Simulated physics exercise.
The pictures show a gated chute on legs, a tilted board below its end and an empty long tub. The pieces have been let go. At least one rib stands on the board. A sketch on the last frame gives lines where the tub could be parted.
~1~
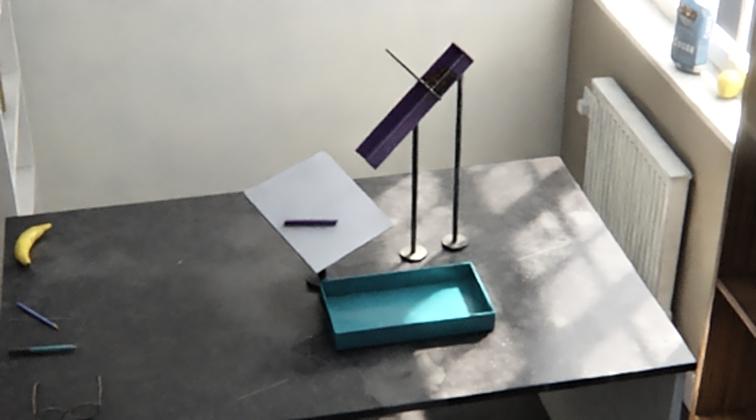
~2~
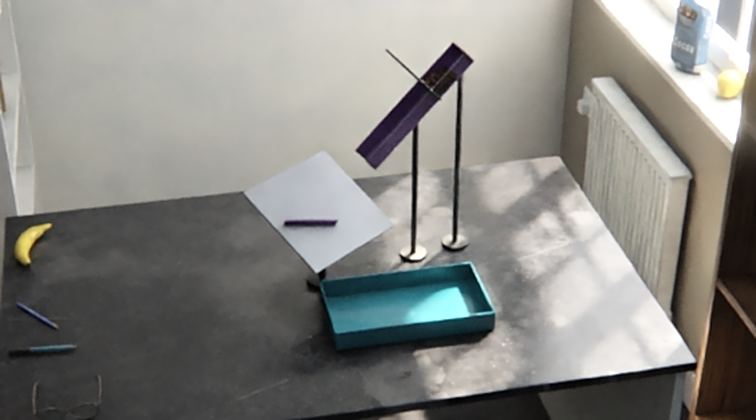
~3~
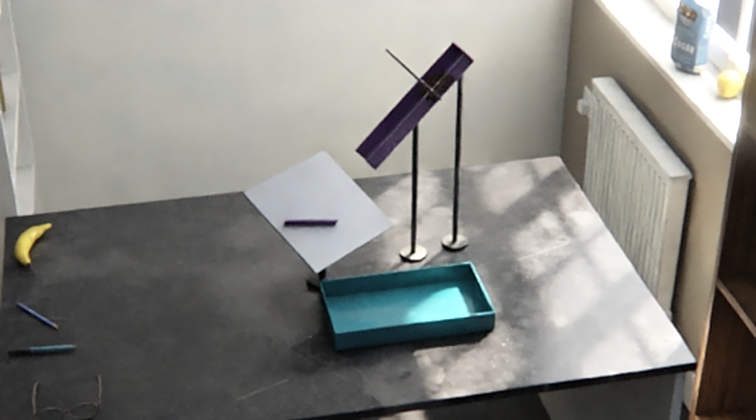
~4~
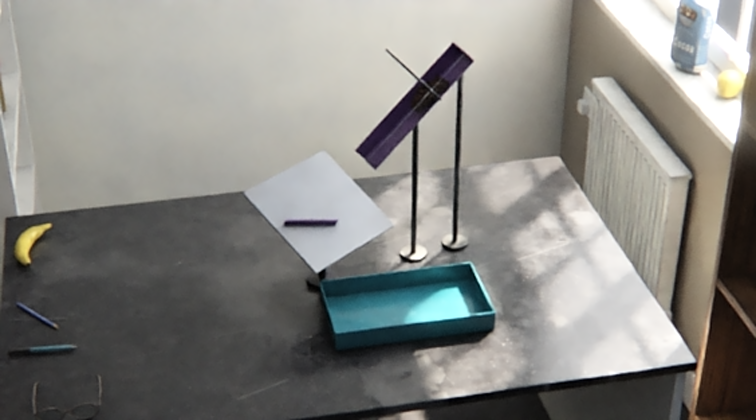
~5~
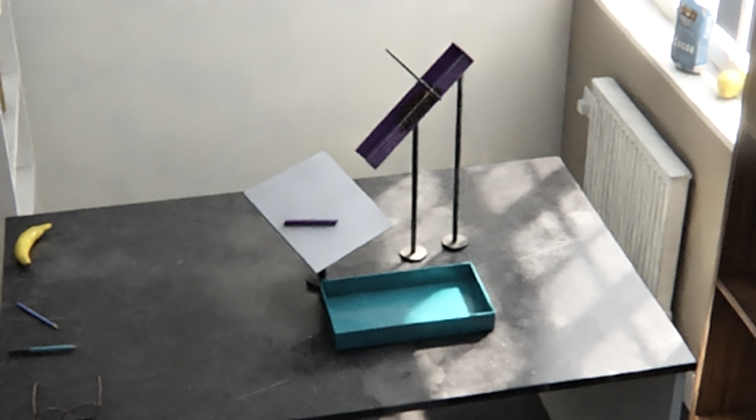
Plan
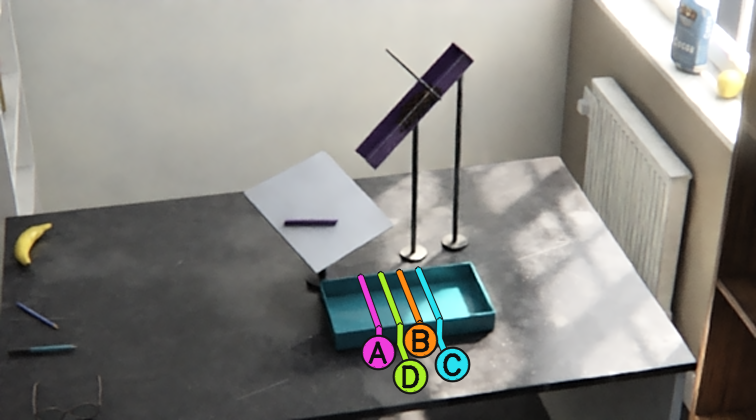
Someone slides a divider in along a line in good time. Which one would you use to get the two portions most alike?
Line D.
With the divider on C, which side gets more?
Left.
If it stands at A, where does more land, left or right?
The right side.
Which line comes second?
That is line A.
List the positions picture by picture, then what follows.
Load behind the gate at (439, 82), allspice berries; lip of the chute at (369, 164), sloping fairly steeply, in the first frame.
Middle of the board at (320, 209), tilted gently; middle of its low edge at (357, 248); of its high edge at (284, 171), in the second frame.
Front corners of the tub at (336, 333) and (495, 312), empty; front of the load at (423, 94), in the third frame.
Middle of the load at (426, 92); its front at (415, 109), about a quarter of the way to the lip; rib from (286, 220) to (338, 220), in the fourth frame.
Middle of the load at (419, 102); its front at (401, 131), about half of the way to the lip, in the fifth frame.
On the marked copy, line A crosses the front rim at (378, 327); line B crosses the front rim at (419, 322); line C crosses the front rim at (439, 319); line D crosses the front rim at (399, 324).
With A, of what is caught, about a quarter on the left of the divider, most on the right.
With B, of what is caught, nearly all on the left of the divider, a small part on the right.
With C, of what is caught, all on the left of the divider, none on the right.
With D, of what is caught, about half on the left of the divider, about half on the right.
